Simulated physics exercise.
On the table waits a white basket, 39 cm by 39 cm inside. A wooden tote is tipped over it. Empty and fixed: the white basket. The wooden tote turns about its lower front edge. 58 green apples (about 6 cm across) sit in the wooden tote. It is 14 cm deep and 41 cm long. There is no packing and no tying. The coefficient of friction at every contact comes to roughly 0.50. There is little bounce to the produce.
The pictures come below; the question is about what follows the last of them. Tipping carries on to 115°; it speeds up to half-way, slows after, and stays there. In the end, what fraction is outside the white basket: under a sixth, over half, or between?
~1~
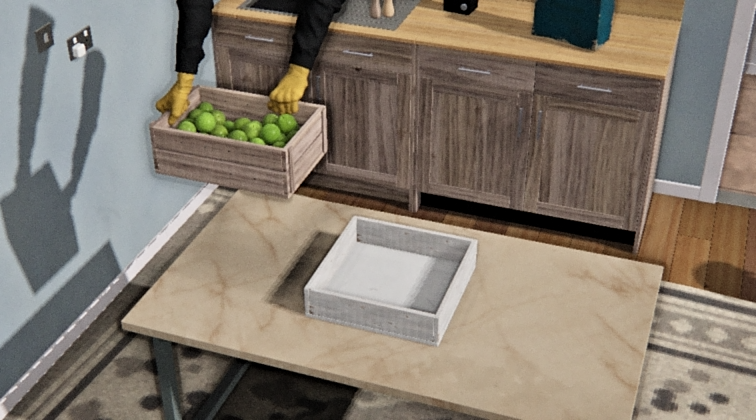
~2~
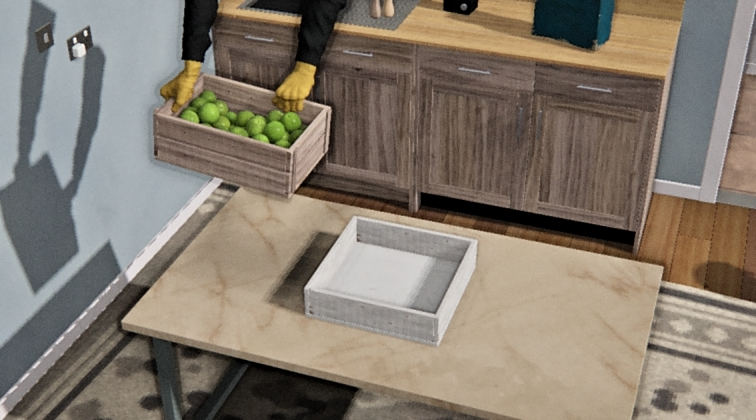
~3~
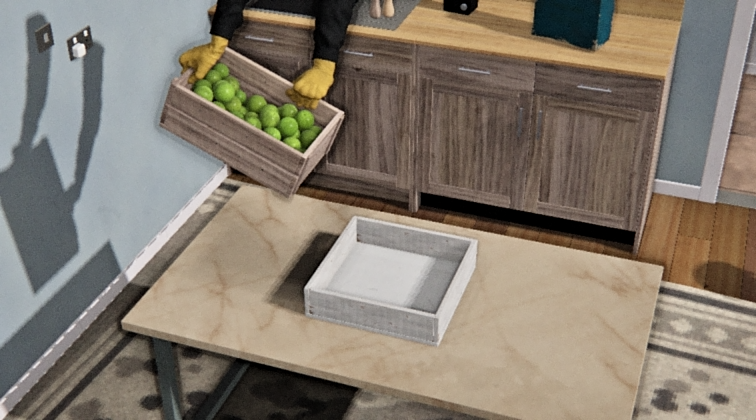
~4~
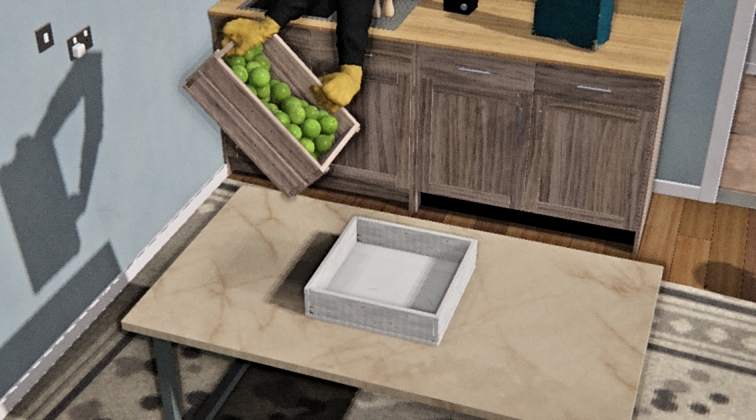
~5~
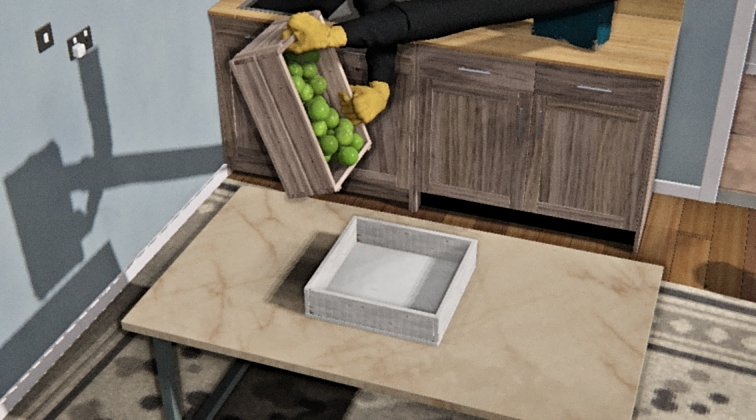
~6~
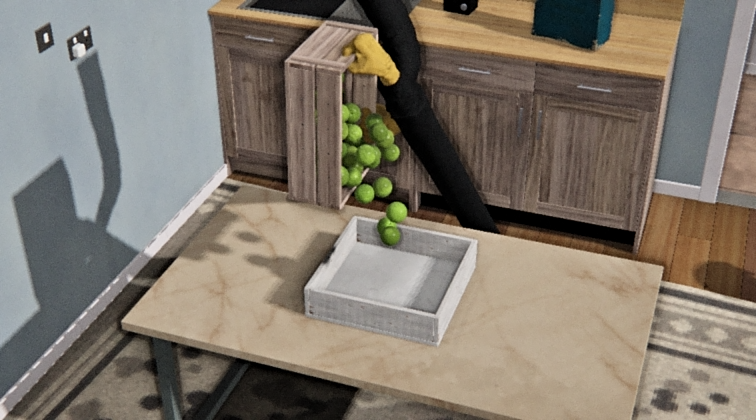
Outside the container: A share below a sixth.
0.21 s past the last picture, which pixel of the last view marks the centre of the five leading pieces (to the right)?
(443, 284).
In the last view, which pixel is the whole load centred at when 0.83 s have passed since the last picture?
Around (411, 287).
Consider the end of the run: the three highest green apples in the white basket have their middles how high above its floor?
About 9 cm.
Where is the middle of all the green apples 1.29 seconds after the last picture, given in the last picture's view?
Look near pixel (411, 287).
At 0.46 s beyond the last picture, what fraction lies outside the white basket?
0 %.
Then, 0.21 s after the last picture, tilt 109°; 31 still in the wooden tote, 12 in the white basket and 15 in the air.
Then, 0.46 s after the last picture, tilt 115°; 6 still in the wooden tote, 34 in the white basket and 18 in the air.
Then, 0.83 s after the last picture, tilt 115°; 56 in the white basket and 2 outside the white basket.
Outcome (1.29 s after the last picture), 56 in the white basket and 2 outside the white basket. Asked share, 2 of 58, 3 per cent.
